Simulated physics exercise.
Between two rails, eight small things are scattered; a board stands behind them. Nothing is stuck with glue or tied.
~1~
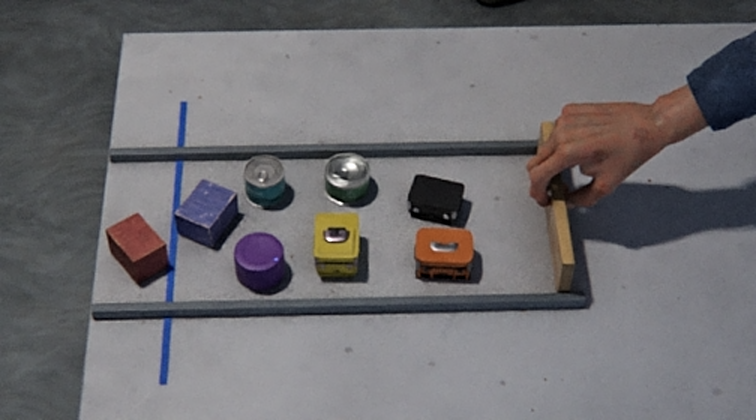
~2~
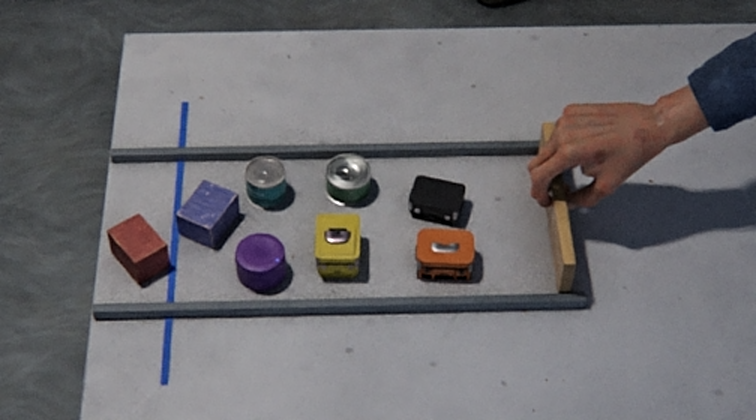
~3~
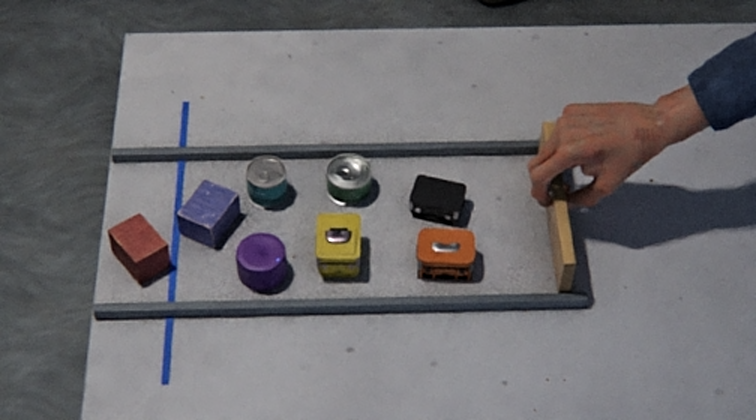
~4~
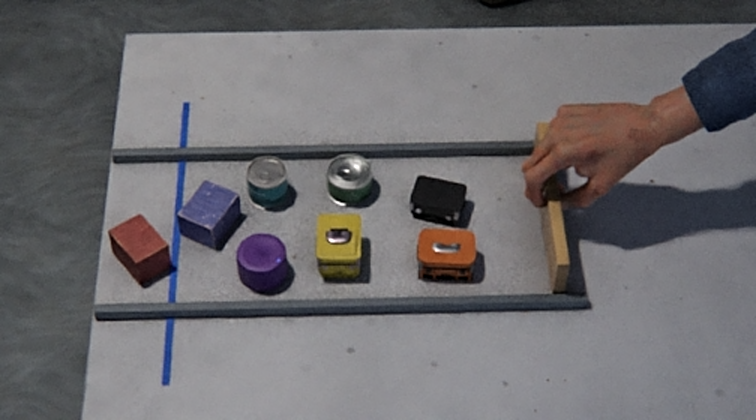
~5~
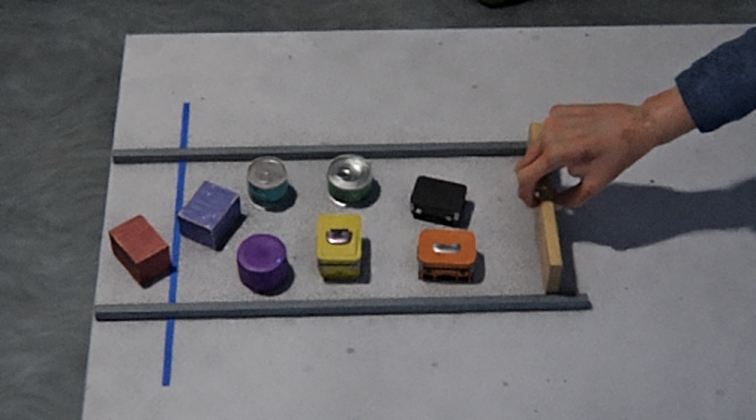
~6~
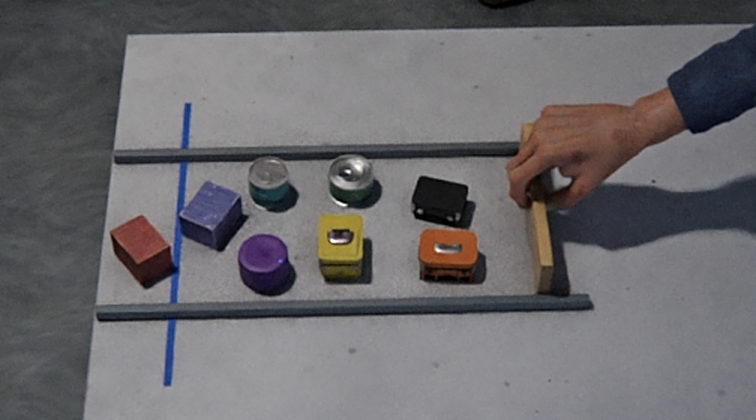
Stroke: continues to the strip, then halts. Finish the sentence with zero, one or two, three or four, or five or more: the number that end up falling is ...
The number that end up falling is three or four.
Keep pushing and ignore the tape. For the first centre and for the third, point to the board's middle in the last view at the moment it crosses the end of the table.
At (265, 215) for the first, at (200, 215) for the third.
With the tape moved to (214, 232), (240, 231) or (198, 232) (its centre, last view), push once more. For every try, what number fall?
Counts per try, in order: 2 / 1 / 2.
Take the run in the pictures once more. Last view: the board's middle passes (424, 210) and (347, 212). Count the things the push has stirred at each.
Note: First position 2; second position 5.
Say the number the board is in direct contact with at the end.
I count 3 of them.
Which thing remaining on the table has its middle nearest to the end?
It's the yellow case that is foremost.
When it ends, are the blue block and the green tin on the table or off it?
The blue block is gone, and the green tin stays put.
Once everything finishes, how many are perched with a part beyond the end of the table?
You'd get 2.
A little later, none off yet; red block at rest near (142, 249); blue block at rest near (211, 215); purple lid at rest near (264, 263).
Next, none off yet; red block at rest near (142, 249); blue block at rest near (211, 215); purple lid shifted about its own width near (205, 264).
Later still, none off yet; red block tilted well over near (79, 253); blue block shifted about its own width near (147, 211); purple lid shifted well along near (112, 274).
When it is over, the number that fall off is three or four; down, purple lid, blue block and red block.
